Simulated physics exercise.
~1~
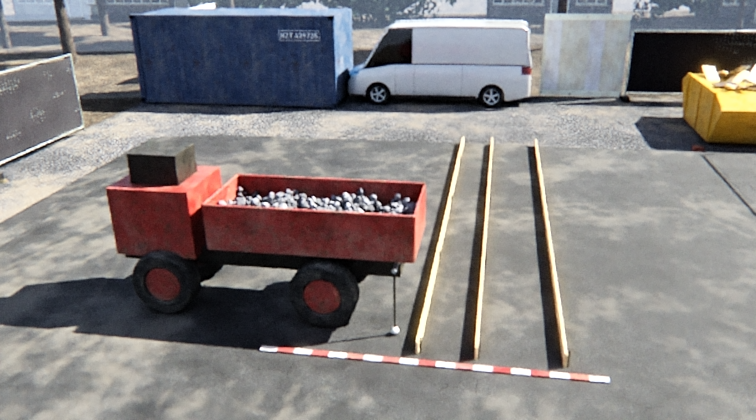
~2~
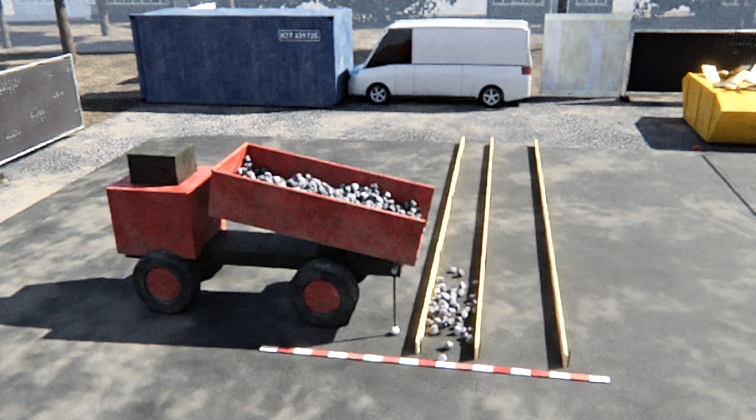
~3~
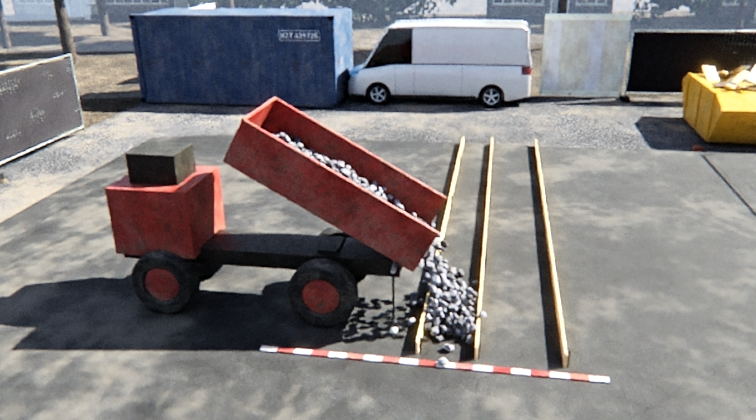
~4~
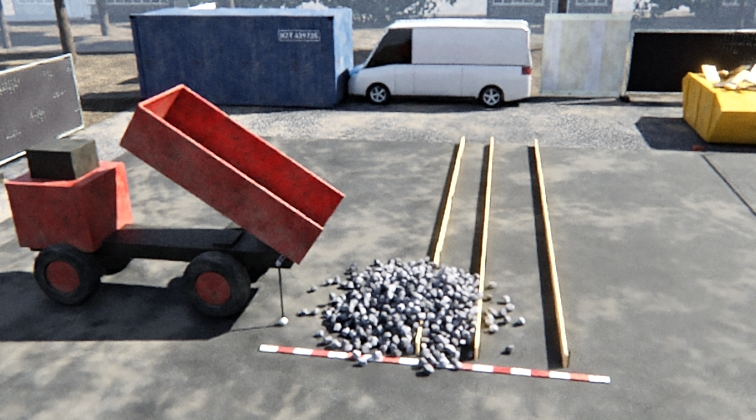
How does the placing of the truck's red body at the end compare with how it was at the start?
At the start the body lies level, close to the planks. At the end it is farther left and tilted steeply, with its front end raised and its rear end pointing down towards the stones.
